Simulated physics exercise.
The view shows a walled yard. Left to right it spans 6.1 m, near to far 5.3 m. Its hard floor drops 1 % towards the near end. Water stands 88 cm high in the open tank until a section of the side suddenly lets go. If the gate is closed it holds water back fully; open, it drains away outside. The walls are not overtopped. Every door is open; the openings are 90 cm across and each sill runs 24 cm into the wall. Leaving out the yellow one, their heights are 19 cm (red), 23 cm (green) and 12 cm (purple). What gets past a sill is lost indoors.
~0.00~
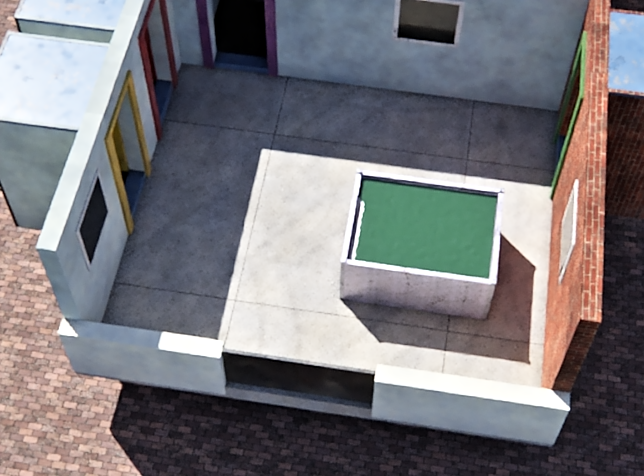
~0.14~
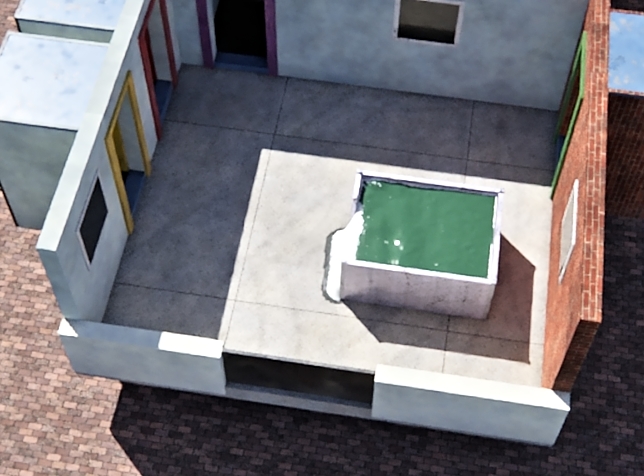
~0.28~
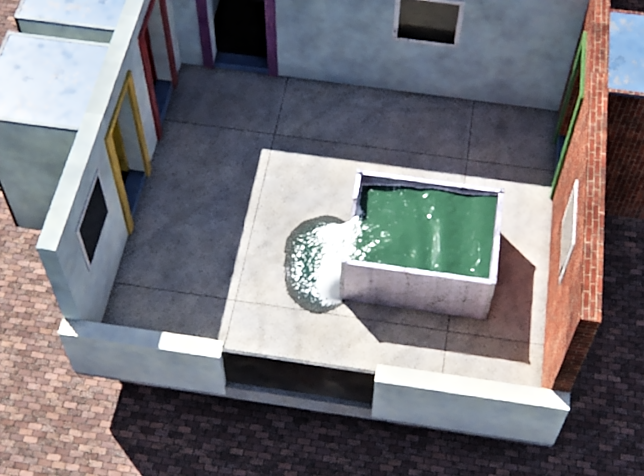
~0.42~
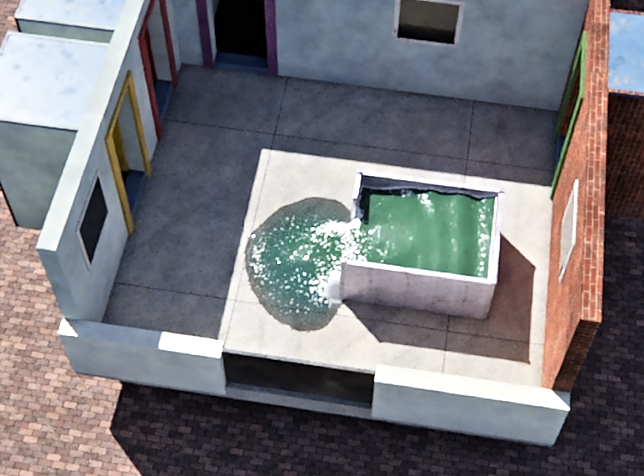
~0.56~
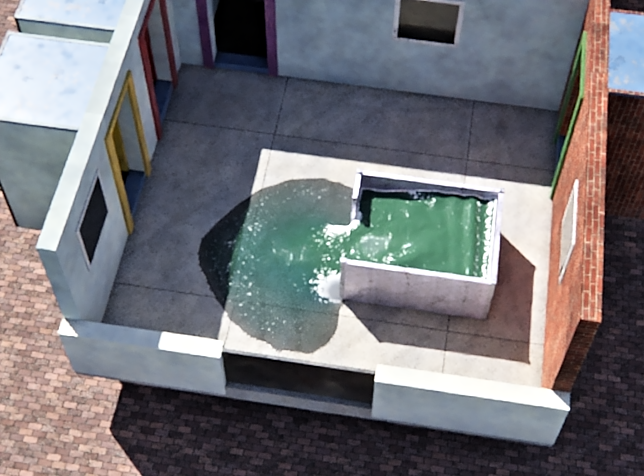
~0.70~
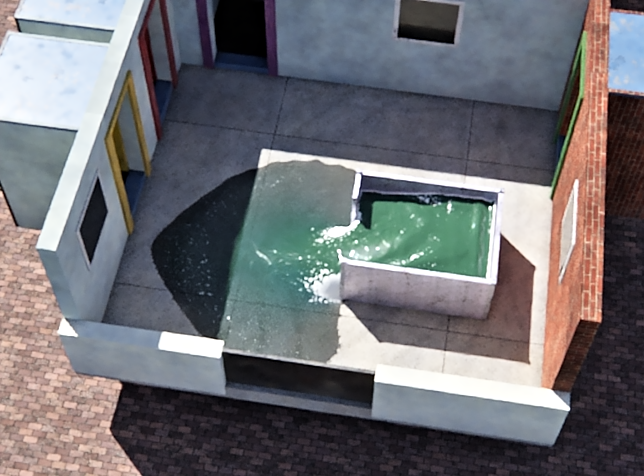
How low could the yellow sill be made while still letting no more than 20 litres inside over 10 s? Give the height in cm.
Some 25 cm above the ground.
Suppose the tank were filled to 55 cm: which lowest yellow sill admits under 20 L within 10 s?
Some 14.0 cm.
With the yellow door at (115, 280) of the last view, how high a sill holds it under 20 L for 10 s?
About 29 cm.
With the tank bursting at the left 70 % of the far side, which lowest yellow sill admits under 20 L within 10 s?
Some 5.0 cm.
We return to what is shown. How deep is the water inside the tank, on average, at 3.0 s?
Some 27 cm.
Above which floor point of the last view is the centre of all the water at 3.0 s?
Around (261, 252).
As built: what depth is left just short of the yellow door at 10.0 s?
Some 7.5 cm.
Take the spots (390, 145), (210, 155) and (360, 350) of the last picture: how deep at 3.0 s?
Roughly 0, 4 and 1 cm, in turn.
After 1.4 s water covers 40 % of the floor, deepest (52 cm) near (94, 350); 26 cm at the yellow door, 23 litres in over its 14 cm sill.
After 3.0 s water covers 45 % of the floor, deepest (26 cm) near (214, 298); 23 cm at the yellow door, 132 litres in over its 14 cm sill.
After 10.0 s water covers 95 % of the floor, deepest (18 cm) near (528, 416); 7 cm at the yellow door, 157 litres in over its 14 cm sill.
At the yellow door as built, the water arrived by 1.0 s and peaked near 31 cm at 2.0 s.
Run again over the same 10 s with other heights there, 33 litres in over 23 cm, 11 litres over 27 cm. The limit of 20 litres is kept from about 25 cm up.
